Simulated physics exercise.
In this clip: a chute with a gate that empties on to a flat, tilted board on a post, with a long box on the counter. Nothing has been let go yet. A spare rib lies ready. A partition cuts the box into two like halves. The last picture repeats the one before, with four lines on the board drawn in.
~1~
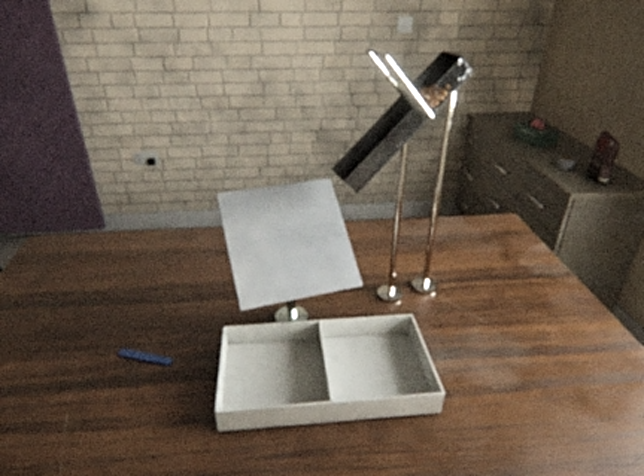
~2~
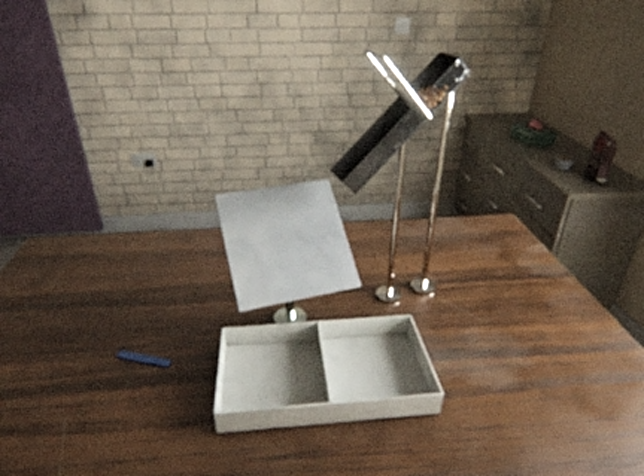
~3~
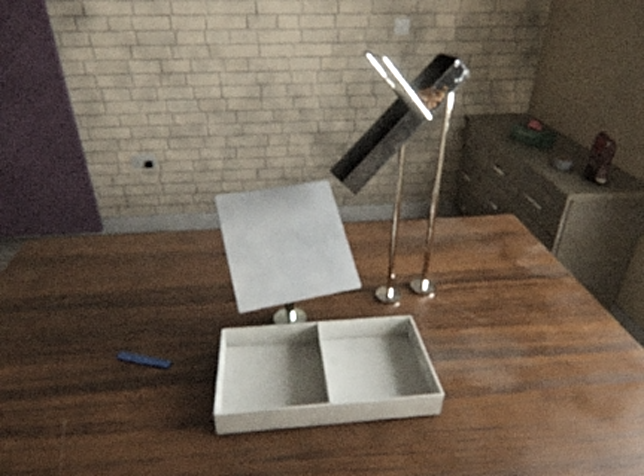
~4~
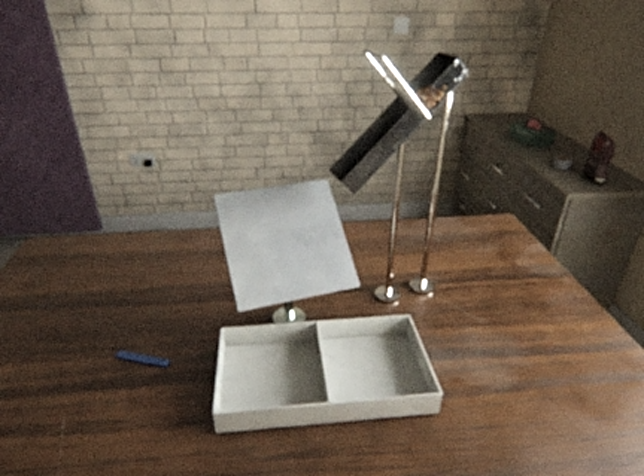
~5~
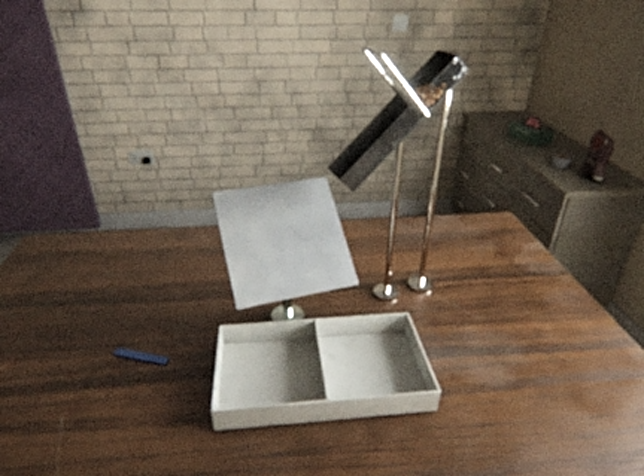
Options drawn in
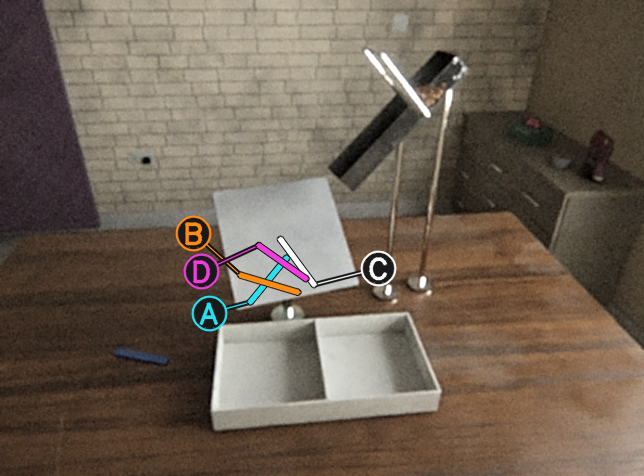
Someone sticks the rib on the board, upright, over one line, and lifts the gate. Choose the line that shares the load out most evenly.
Go for B.
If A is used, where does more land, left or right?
More lands on the left.
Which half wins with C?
Right.
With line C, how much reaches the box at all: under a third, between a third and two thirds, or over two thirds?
Line C gives over two thirds.
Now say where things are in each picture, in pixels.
The first frame shows load behind the gate at (425, 95), roasted chickpeas; lip of the chute at (350, 187), sloping fairly steeply.
The second frame shows middle of the board at (287, 240), tilted fairly steeply; middle of its low edge at (303, 298); of its high edge at (274, 187).
The third frame shows front corners of the box at (215, 414) and (443, 394); front end of its middle wall at (331, 404); gate still shut at (405, 95).
The fourth frame shows middle of the load at (422, 96); lip at (347, 188).
The fifth frame shows middle of the load at (421, 93); lip at (346, 186).
On the marked copy, line A from (286, 257) to (250, 302); line B from (240, 275) to (297, 292); line C from (280, 239) to (314, 284); line D from (258, 245) to (306, 278).
With A, of what is caught, most in the left half, about a quarter in the right.
With B, of what is caught, about half in the left half, about half in the right.
With C, of what is caught, a small part in the left half, most in the right.
With D, of what is caught, a small part in the left half, nearly all in the right.
